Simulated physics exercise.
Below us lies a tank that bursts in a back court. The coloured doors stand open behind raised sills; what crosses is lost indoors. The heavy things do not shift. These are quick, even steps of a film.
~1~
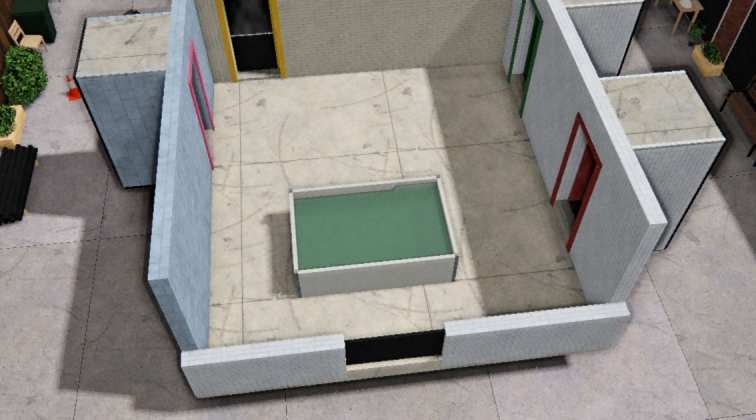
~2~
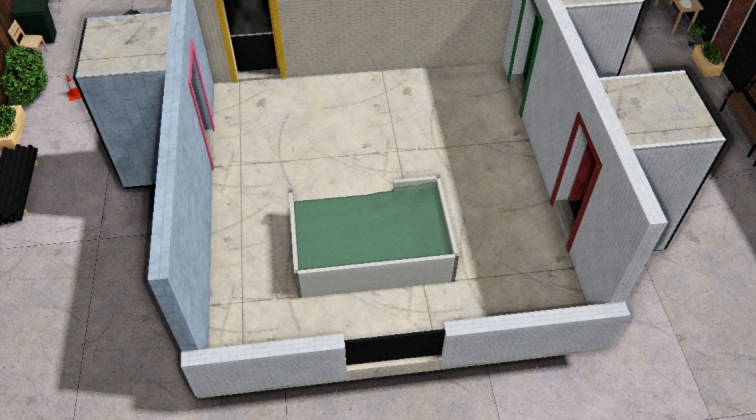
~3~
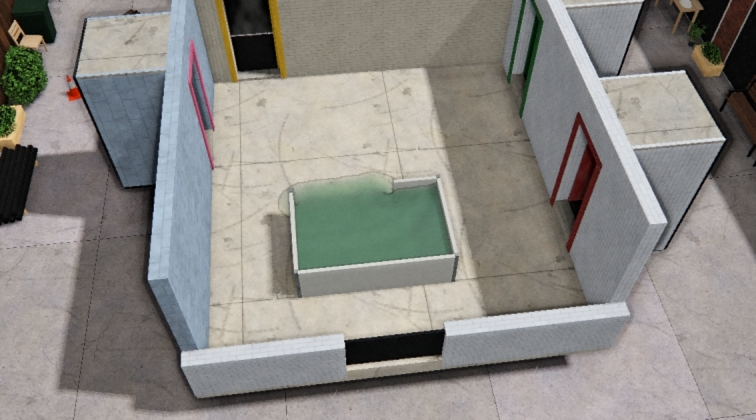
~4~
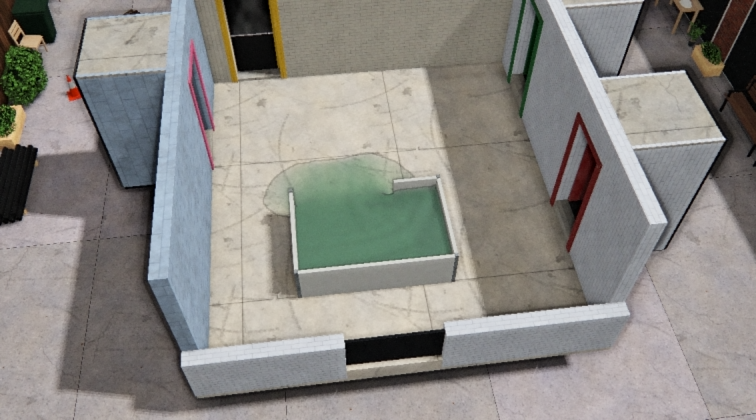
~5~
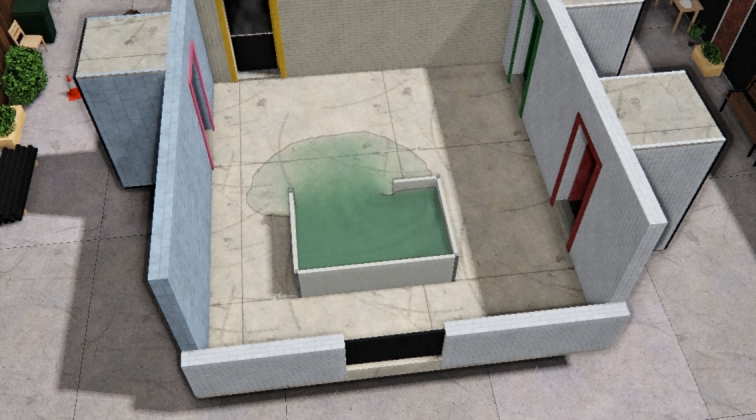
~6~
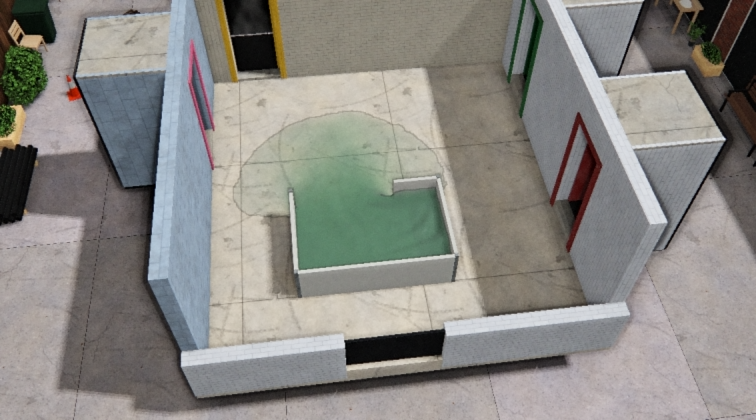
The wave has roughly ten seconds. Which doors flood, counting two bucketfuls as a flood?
One by one: The pink door floods; the green door holds within the limit; the yellow door floods; the red door holds within the limit.
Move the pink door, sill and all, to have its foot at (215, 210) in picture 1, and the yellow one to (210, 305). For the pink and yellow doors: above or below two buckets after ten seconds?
In short: Pink door takes less; yellow door is under.
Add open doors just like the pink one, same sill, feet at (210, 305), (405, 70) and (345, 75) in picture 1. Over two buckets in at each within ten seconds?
In turn: Takes less, passes that mark, lets more in.
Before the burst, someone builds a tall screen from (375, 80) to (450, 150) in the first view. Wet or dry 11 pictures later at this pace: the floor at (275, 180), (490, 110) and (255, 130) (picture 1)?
One after the other: Wet, free of water, wet.
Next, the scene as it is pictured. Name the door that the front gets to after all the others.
The one in red.
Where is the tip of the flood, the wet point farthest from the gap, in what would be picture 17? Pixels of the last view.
Close to (485, 63).
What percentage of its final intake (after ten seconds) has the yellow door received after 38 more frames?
Roughly 100 per cent.
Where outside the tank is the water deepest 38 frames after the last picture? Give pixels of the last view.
Roughly at (507, 79).
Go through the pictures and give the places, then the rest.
The open tank at (371, 225) is whole and still, in the first picture.
Water pours out on the open tank's far side and has run to a hidden place, in the second picture.
The front is at (286, 196), out from the gap on the open tank's far side, in the third picture.
The front is at (388, 162), out from the gap on the open tank's far side, in the fourth picture.
The front is at (362, 134), out from the gap on the open tank's far side, in the fifth picture.
The front is at (353, 113), out from the gap on the open tank's far side, in the sixth picture.
A moment on, water covers 40 % of the floor; the pink door wet at the sill, nothing in, the green door not reached, the yellow door wet at the sill, nothing in, the red door not reached.
Next, water covers 45 % of the floor; the pink door under two buckets in, the green door not reached, the yellow door over two buckets in, the red door not reached.
Then, water covers 50 % of the floor; the pink door over two buckets in, the green door wet at the sill, nothing in, the yellow door far over two buckets in, the red door not reached.
Later, water covers 75 % of the floor; the pink door over two buckets in, the green door wet at the sill, nothing in, the yellow door far over two buckets in, the red door wet at the sill, nothing in.
In the end, water covers 100 % of the floor; the pink door over two buckets in, the green door wet at the sill, nothing in, the yellow door far over two buckets in, the red door wet at the sill, nothing in.
